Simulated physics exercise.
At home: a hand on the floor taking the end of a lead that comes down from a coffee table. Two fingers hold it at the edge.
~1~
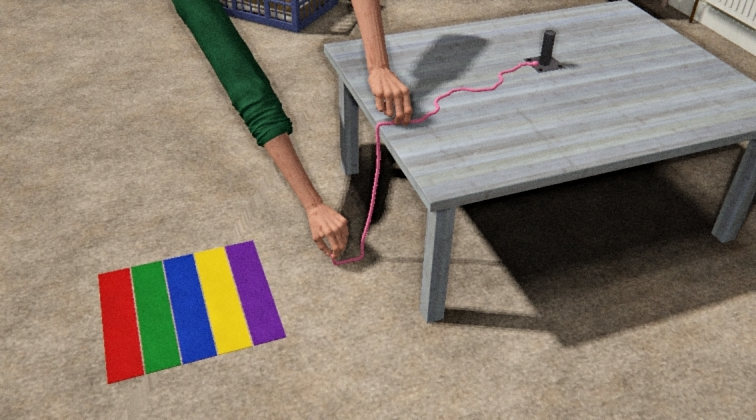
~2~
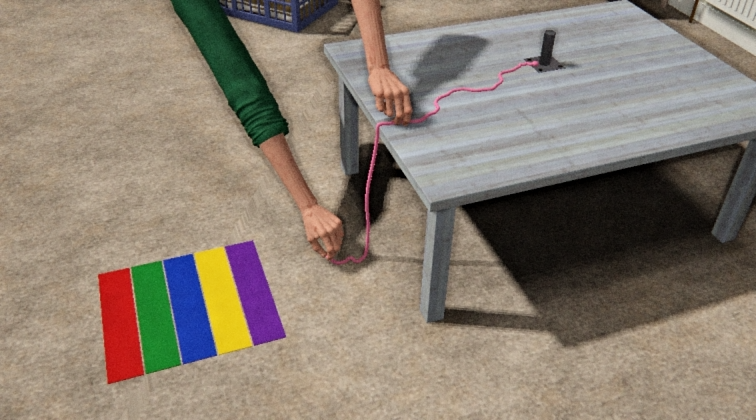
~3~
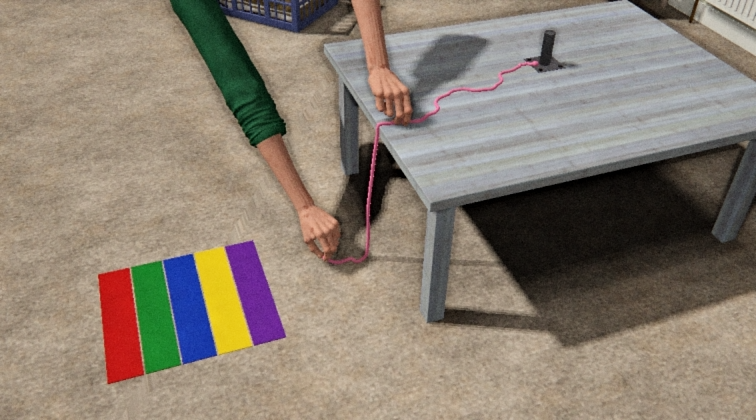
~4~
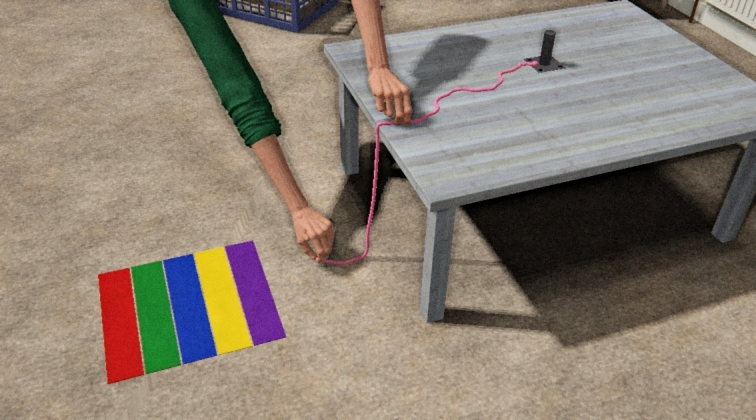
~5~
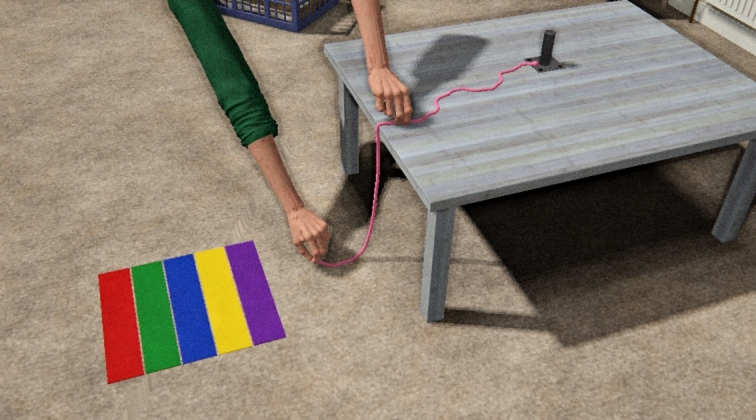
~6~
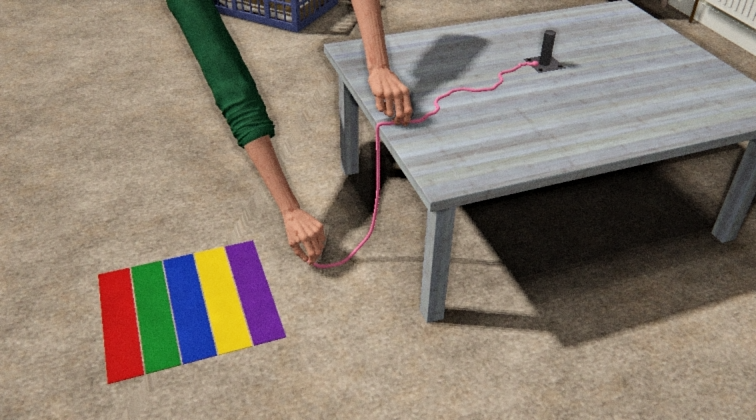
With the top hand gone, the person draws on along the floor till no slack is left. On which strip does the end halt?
It halts on the blue strip.
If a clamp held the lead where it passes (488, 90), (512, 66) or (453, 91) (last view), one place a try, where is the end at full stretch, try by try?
About (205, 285), (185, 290) and (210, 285).
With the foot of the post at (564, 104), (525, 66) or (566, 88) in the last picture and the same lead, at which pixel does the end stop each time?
Try by try, around (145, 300), (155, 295) and (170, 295).
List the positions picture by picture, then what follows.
In the first picture, end (332, 255); purple (264, 322); yellow (230, 330); blue (196, 339); green (160, 348); red (123, 357).
In the second picture, end (327, 256); lead through (515, 70) (479, 91) (437, 111) (378, 131) (367, 194) (367, 246).
In the third picture, end (324, 257).
In the fourth picture, end (317, 259); lead through (515, 70) (479, 91) (437, 111) (378, 131) (374, 194) (367, 246).
In the fifth picture, end (313, 260).
In the sixth picture, end (309, 261); lead through (515, 70) (479, 91) (437, 111) (378, 131) (378, 193) (361, 245).
Soon after, end near (248, 275); over purple.
After that, end near (207, 285); over yellow.
At the stop, end near (183, 290); over blue. Over blue.
